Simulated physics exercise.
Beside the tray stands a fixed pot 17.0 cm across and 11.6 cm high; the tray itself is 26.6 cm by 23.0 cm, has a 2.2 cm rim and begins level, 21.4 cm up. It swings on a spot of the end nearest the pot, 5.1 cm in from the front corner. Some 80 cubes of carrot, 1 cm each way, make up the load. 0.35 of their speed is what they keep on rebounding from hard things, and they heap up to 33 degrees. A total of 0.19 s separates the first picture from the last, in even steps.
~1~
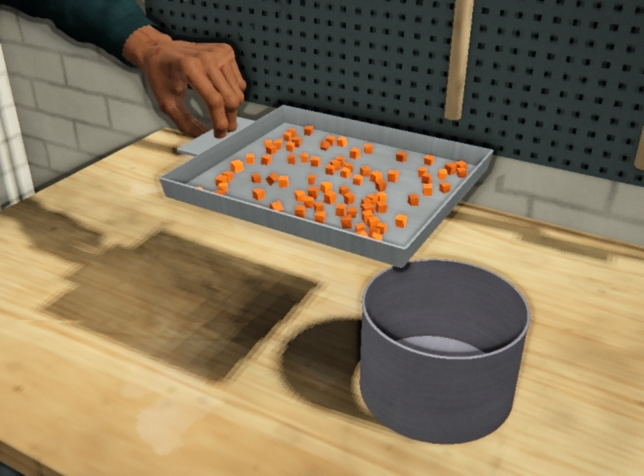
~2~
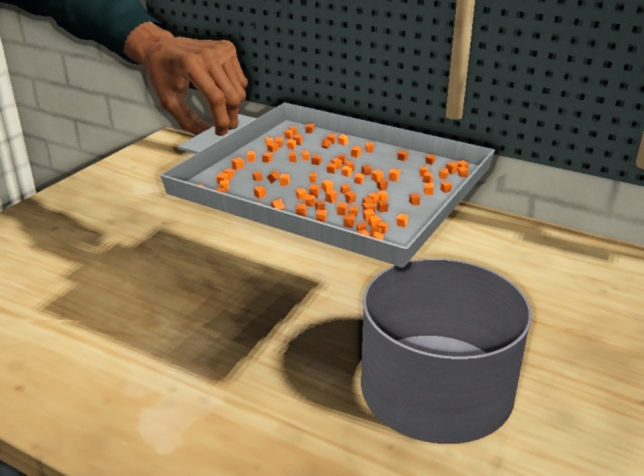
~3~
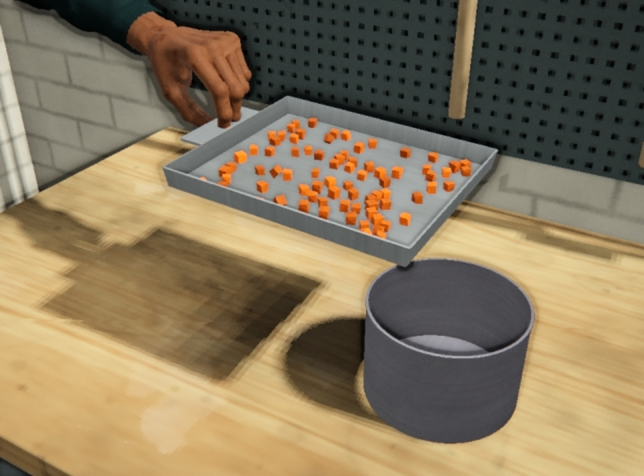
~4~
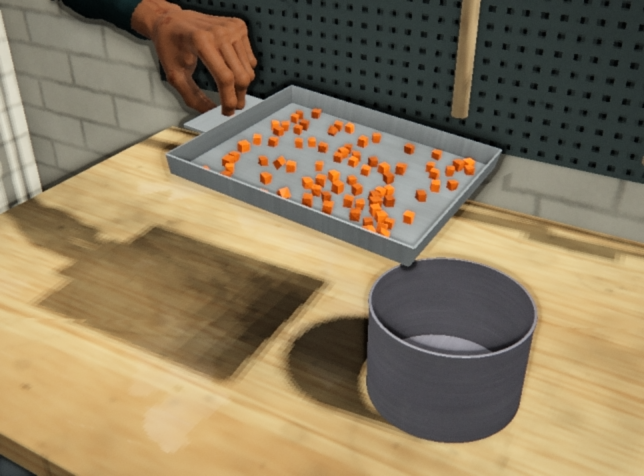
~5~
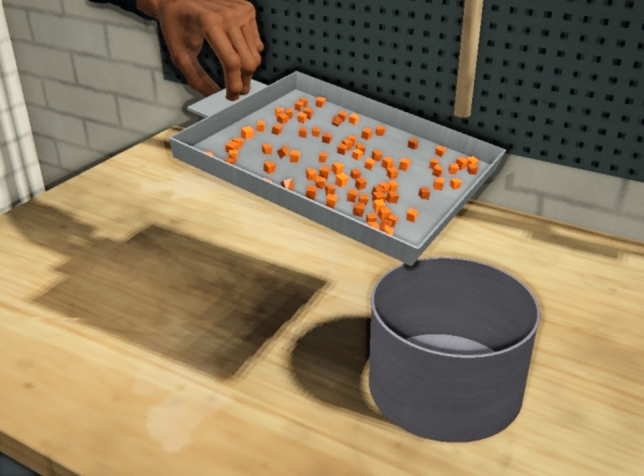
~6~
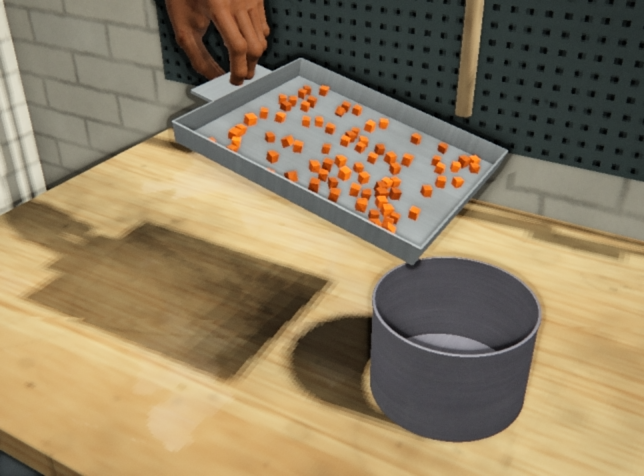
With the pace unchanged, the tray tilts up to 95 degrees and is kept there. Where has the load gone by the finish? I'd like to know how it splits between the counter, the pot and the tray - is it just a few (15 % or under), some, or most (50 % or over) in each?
Counter: Some; pot: Some; left on the tray: Some.
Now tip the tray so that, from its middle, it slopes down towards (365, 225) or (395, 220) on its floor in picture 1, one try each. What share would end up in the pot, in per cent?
Roughly 0 per cent on the first try and 15 per cent on the second.
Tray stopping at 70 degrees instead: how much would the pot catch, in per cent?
It would be near 20 per cent.
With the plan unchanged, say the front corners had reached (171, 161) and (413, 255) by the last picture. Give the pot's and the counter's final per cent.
Per cent by place - pot 0, counter 90.
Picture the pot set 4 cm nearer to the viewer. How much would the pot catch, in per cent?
In that setup it would come to near 35 per cent.
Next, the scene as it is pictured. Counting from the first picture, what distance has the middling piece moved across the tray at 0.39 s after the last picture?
About 5 cm.
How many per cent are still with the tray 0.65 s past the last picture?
Close to 60 in a hundred.
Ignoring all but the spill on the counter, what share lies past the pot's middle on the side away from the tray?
Near 90 in a hundred.
Then, 0.39 s after the last picture, tilt 53 degrees; the tray holds 100 %, the pot 0 %.
Then, 0.65 s after the last picture, tilt 79 degrees; the tray holds 60 %, the pot 5 %.
Then, 1.02 s after the last picture, tilt 95 degrees; the tray holds 50 %, the pot 20 %.
In the end, counter 40 %, pot 30 %, tray 30 %.
